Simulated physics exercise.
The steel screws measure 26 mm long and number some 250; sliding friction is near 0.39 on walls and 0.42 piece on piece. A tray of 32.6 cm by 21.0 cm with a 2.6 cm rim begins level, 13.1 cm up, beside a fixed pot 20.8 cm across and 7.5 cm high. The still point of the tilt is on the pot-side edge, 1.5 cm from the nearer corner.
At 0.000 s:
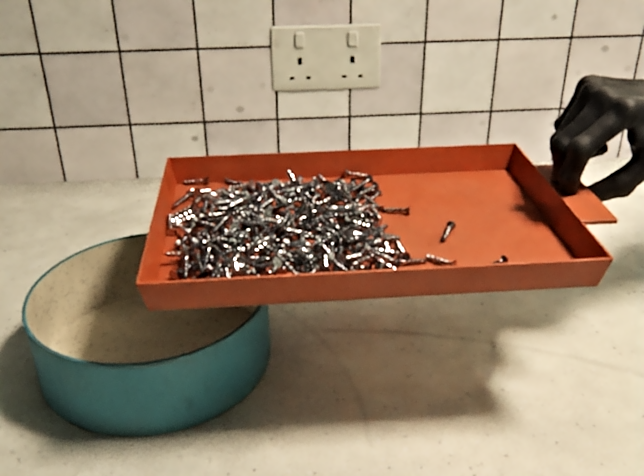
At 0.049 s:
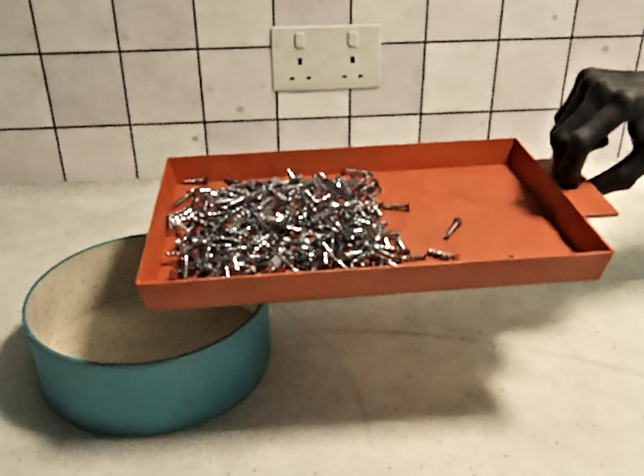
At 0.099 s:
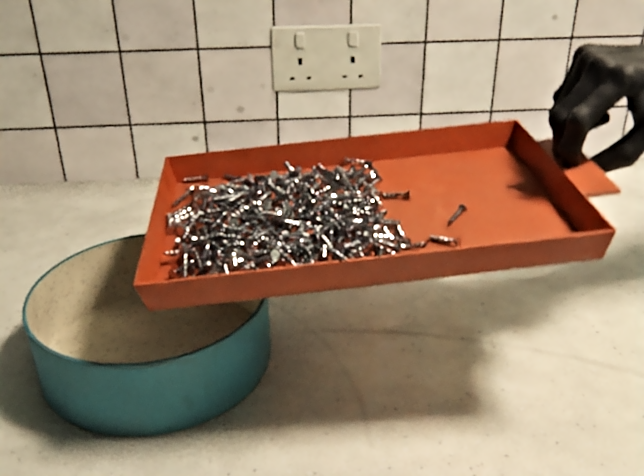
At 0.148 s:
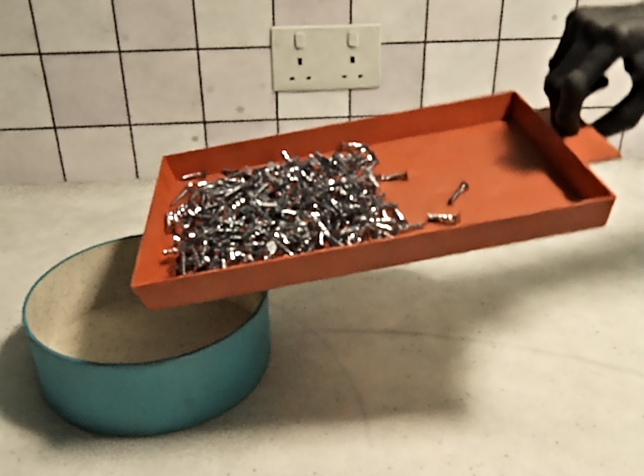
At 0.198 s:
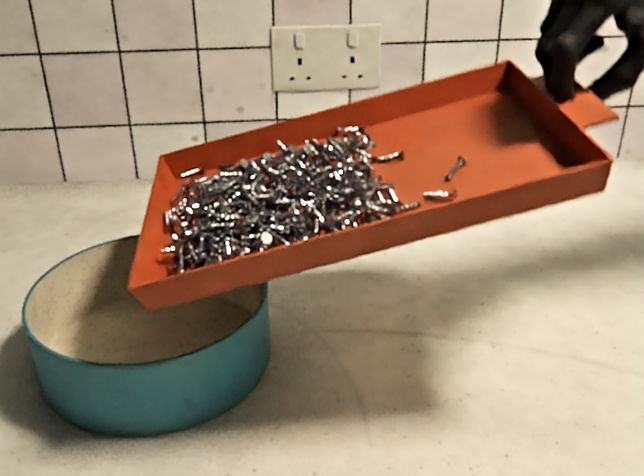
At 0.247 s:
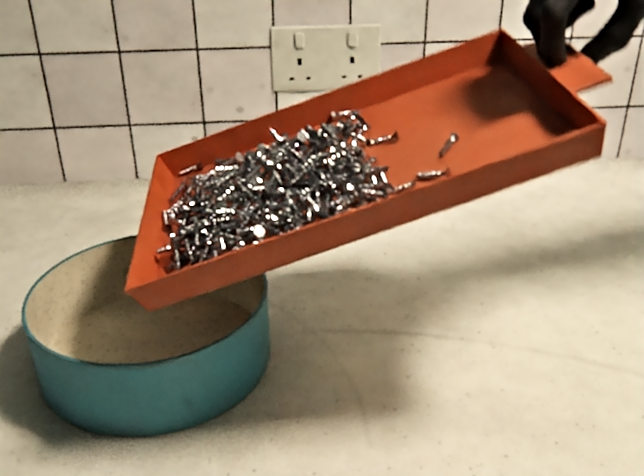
A dark hand at the upper right grips the tab of an orange tray above a pale, speckled countertop, seen from the front and slightly above, with white wall tiles and a double socket behind. Small silvery screws lie heaped in the tray's left half, above a round teal pot at left. The hand raises the tray's right end steadily, tilting it leftward while the heap stays mostly in place and the camera remains still.
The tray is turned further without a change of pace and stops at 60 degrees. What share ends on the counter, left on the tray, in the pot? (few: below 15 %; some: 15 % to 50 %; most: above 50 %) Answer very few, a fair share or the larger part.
Counter: Very few, tray: The larger part, pot: A fair share.
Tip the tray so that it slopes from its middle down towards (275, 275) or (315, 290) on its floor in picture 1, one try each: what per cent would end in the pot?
Some 5 and 0 per cent.
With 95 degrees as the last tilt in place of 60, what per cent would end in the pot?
In that case some 85 per cent.
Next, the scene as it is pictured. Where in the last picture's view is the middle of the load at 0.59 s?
At about (172, 194).
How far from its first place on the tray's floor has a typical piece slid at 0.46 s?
About 2 cm.
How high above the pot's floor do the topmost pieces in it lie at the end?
About 1.5 cm.
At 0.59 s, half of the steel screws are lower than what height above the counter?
Roughly 18 cm.
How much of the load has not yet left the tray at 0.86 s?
Roughly 80 per cent.
Then, at 0.46 s, tilt 41 degrees; the tray holds 100 %, the pot 0 %.
After 0.59 s, tilt 54 degrees; the tray holds 100 %, the pot 0 %.
After 0.86 s, tilt 60 degrees; the tray holds 80 %, the pot 5 %.
At rest (1.8 s), counter 5 %, tray 70 %, pot 20 %.
